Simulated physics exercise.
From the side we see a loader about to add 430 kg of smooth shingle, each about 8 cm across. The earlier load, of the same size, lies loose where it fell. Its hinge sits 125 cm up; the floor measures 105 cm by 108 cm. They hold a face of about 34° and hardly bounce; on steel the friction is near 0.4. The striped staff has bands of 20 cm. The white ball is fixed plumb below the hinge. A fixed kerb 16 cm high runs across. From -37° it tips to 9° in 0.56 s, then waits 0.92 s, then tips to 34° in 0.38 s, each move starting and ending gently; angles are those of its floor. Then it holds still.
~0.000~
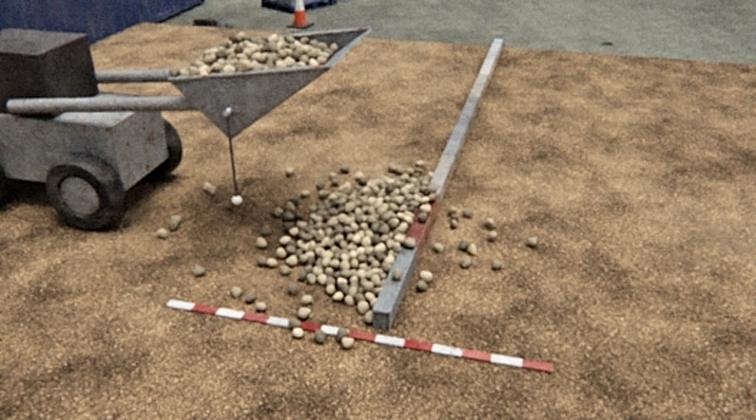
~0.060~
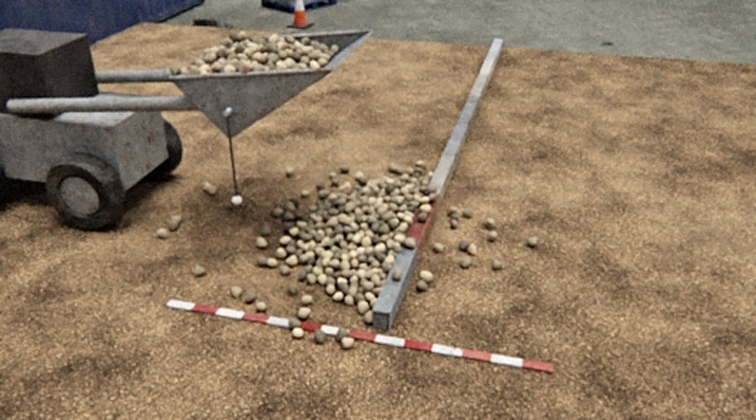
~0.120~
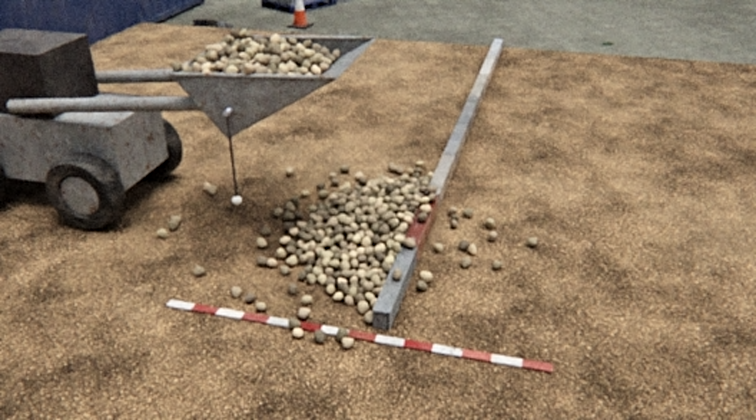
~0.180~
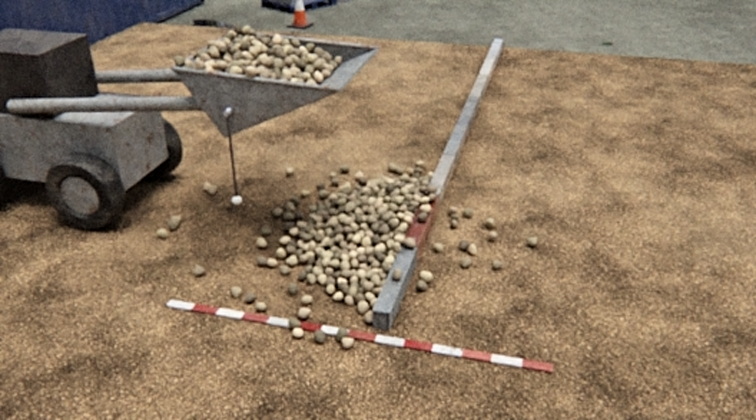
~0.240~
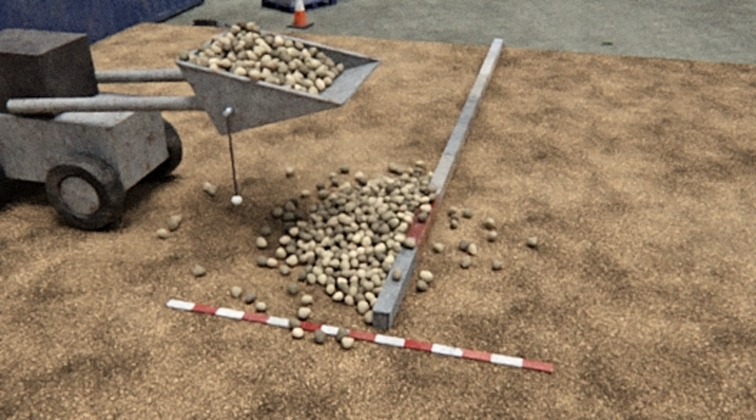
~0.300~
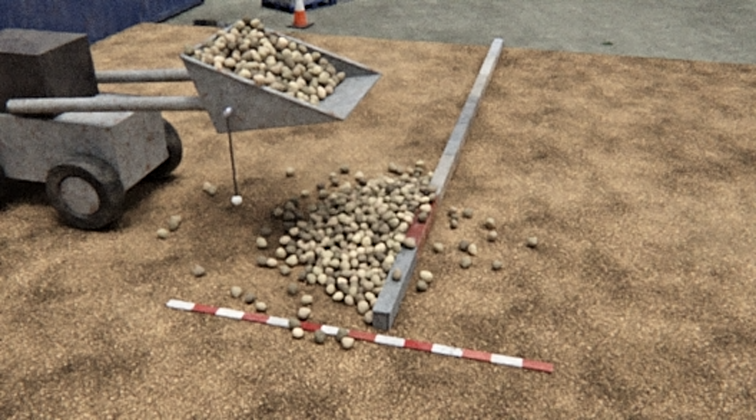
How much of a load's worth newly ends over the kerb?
Close to 22 parts in a hundred.
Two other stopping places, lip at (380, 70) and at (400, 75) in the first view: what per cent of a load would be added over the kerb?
About 80 and 95 per cent.
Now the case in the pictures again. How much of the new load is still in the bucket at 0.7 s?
Roughly 100 per cent is still inside.
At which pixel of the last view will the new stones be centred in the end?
Around (384, 216).
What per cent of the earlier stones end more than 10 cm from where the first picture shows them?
Roughly 10 per cent of them.
After 0.4 s the floor is at 2°; in per cent of one load, 100 in the bucket, 98 on this side of the kerb, 2 over the kerb; the foremost stones are at (485, 241).
After 0.7 s the floor is at 9°; in per cent of one load, 100 in the bucket, 98 on this side of the kerb, 2 over the kerb; the foremost stones are at (485, 241).
After 2.3 s the floor is at 34°; in per cent of one load, 23 in the bucket, 165 on this side of the kerb, 12 over the kerb; the foremost stones are at (524, 271).
After 5.0 s the floor is at 34°; in per cent of one load, 0 in the bucket, 176 on this side of the kerb, 24 over the kerb; the foremost stones are at (539, 275). Net gain over the kerb, 22.
